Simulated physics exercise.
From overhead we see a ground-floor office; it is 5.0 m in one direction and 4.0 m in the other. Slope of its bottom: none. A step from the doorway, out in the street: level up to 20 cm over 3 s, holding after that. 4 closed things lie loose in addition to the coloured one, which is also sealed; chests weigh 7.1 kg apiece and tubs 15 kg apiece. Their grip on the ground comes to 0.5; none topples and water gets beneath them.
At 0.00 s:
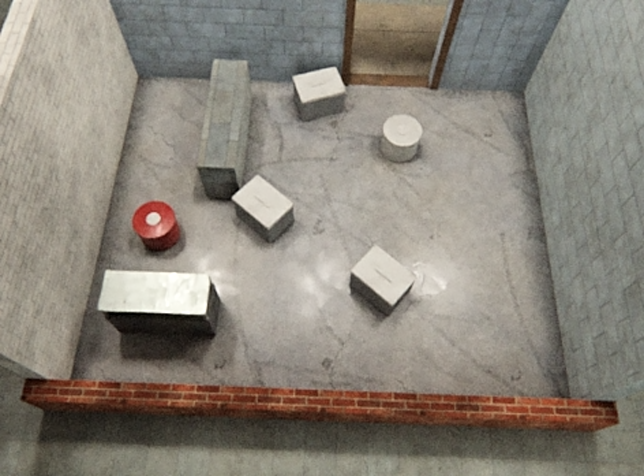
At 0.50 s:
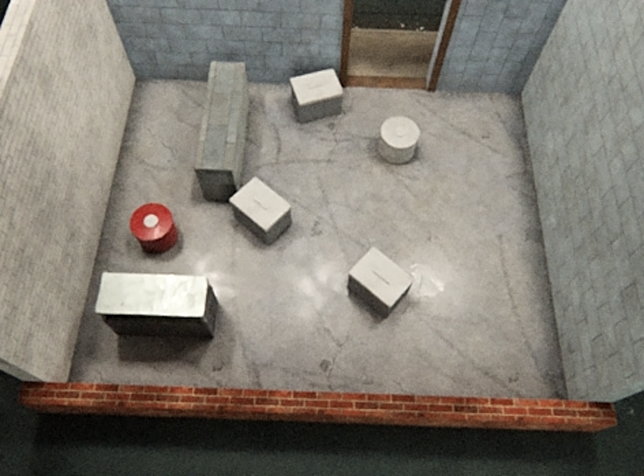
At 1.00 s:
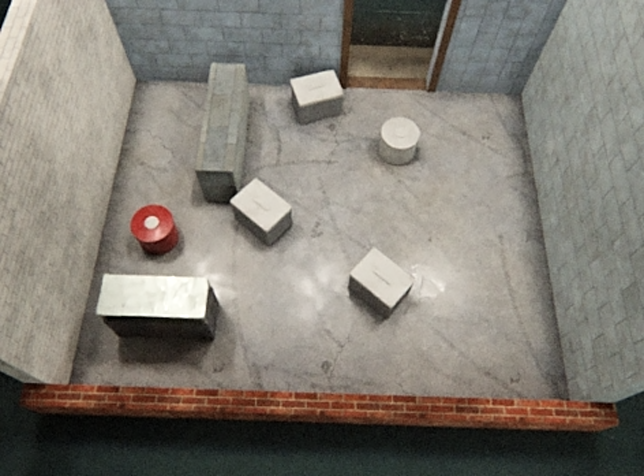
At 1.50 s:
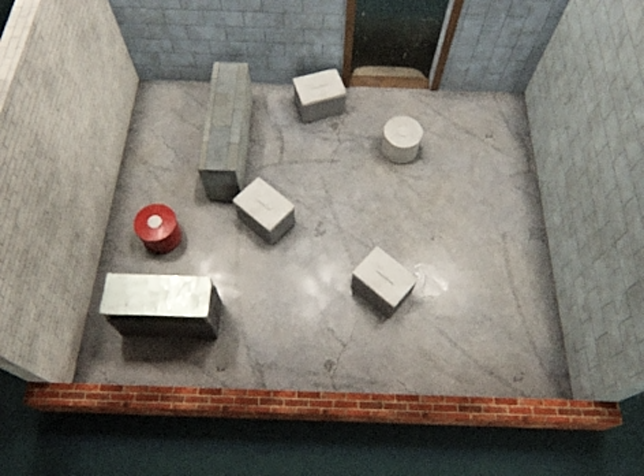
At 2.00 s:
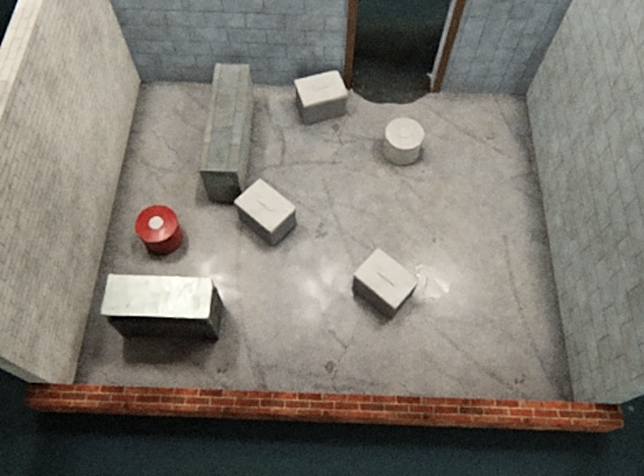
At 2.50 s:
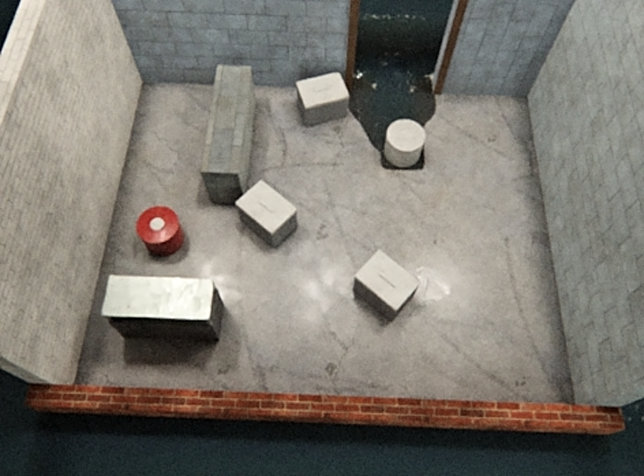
A ground-floor room with pale block walls and a low red brick edge in front is seen from high above. A red tub sits at left between a tall grey block and a silvery-topped one, with three pale boxes and a whitish round container spread across the grey floor. Dark water covers the ground outside, then creeps through the back doorway and spreads around the round container, while the objects stay put and the view shifts very slightly.
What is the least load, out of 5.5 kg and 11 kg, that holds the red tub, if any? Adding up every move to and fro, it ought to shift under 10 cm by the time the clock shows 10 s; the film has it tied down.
The least is 11 kg.
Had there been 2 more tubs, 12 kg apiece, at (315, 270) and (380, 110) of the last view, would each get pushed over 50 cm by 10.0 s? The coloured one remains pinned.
Taking them in order, the first is inside the line and the second is beyond the line.
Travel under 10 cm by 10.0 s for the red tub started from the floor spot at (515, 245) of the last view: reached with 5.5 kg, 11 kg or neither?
The answer: No weight will do.
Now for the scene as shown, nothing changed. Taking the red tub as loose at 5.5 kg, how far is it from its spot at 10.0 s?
About 60 cm.
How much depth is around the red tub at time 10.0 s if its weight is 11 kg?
Depth: Approx. 5 cm.
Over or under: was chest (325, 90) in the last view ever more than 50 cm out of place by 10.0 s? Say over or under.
That one is below half a metre, as it turns out.
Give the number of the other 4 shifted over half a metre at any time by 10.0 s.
The number is 3.
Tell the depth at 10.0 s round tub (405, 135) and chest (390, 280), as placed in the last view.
I'd put it at 6 cm and 6 cm respectively.
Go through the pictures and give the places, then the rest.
The red tub at (153, 219) rests on the ground; 0.0 m2 under water; 0 of 5 have shifted, in the first picture.
The red tub at (151, 221) rests on the ground; water covers 0.0 m2; 0 of 5 have shifted, in the second picture.
The red tub at (152, 223) rests on the ground; water covers 0.0 m2; 0 of 5 have shifted, in the third picture.
The red tub at (155, 222), on the bottom; 0.0 m2 under water; 0 of 5 have shifted, in the fourth picture.
The red tub at (156, 223), on the bottom; 0.2 m2 under water; 0 of 5 have shifted, in the fifth picture.
The red tub at (157, 224) rests on the ground; 0.7 m2 under water; 0 of 5 have shifted, in the sixth picture.
After 3.5 s the red tub would be 0 cm from its start with 5.5 kg and 0 cm from its start with 11 kg; 0 cm of water round it then.
After 4.5 s the red tub would be 0 cm from its start with 5.5 kg and 0 cm from its start with 11 kg; 0 cm of water round it then.
After 7.0 s the red tub would be 0 cm from its start with 5.5 kg and 0 cm from its start with 11 kg; 2 cm of water round it then.
After 10.0 s the red tub would be 62 cm from its start with 5.5 kg and 2 cm from its start with 11 kg; 5 cm of water round it then.
